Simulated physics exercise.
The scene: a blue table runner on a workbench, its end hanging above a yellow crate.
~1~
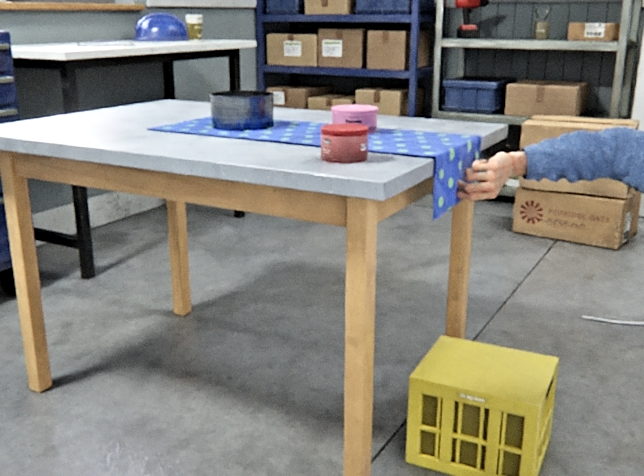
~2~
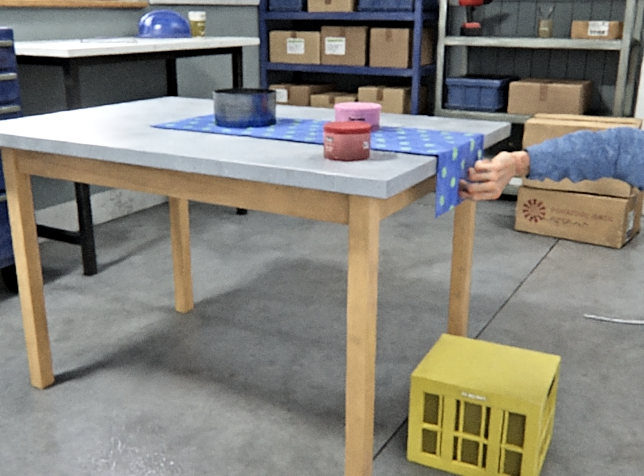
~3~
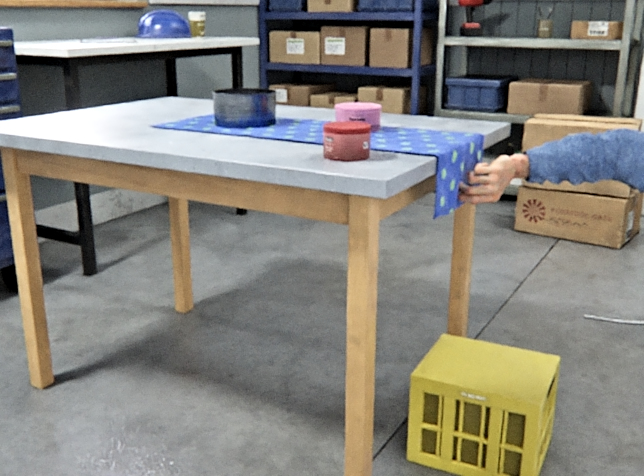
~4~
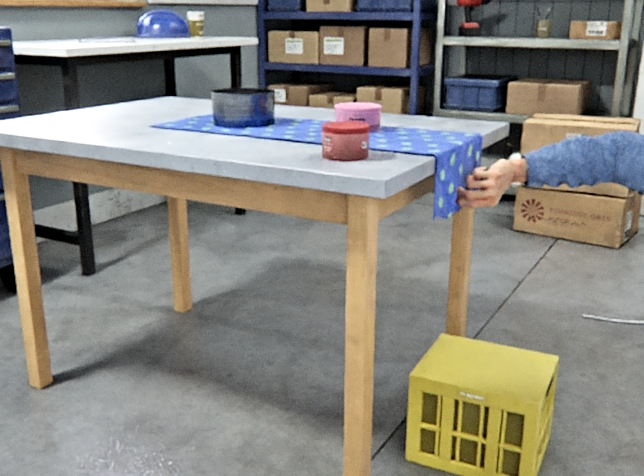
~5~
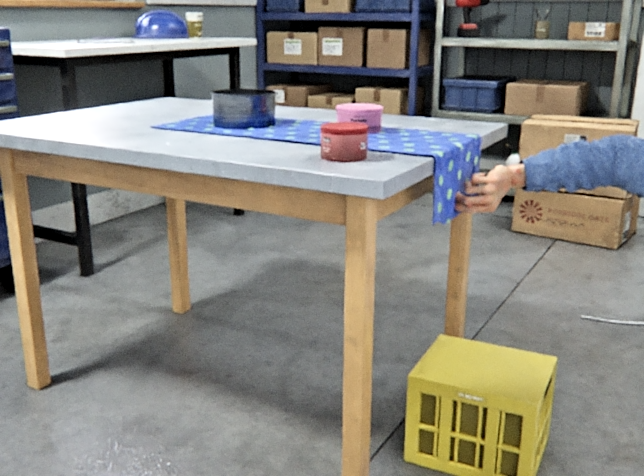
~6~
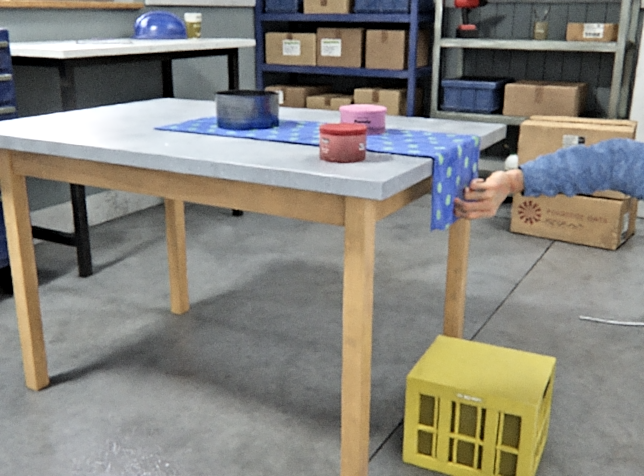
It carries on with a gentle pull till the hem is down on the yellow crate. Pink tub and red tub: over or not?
Pink tub - over; red tub - not over.
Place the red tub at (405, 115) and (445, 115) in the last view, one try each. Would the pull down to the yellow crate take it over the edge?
So, try one: It never leaves the top; try two: It never leaves the top.
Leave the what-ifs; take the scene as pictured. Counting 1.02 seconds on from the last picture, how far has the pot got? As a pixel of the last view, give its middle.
(310, 114), more or less.
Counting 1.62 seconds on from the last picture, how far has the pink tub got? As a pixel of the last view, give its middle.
Near (514, 181).
Then, 0.38 s after the last picture, hem going down; pink tub carried along near (390, 122); red tub unmoved.
Then, 1.02 s after the last picture, hem going down; pink tub carried along near (434, 126); red tub unmoved.
Then, 1.62 s after the last picture, hem going down; pink tub over the edge; red tub unmoved.
At rest, hem on the crate; pink tub down below near (541, 323); red tub unmoved. The pink tub is carried off the end and the red tub stays on the table.
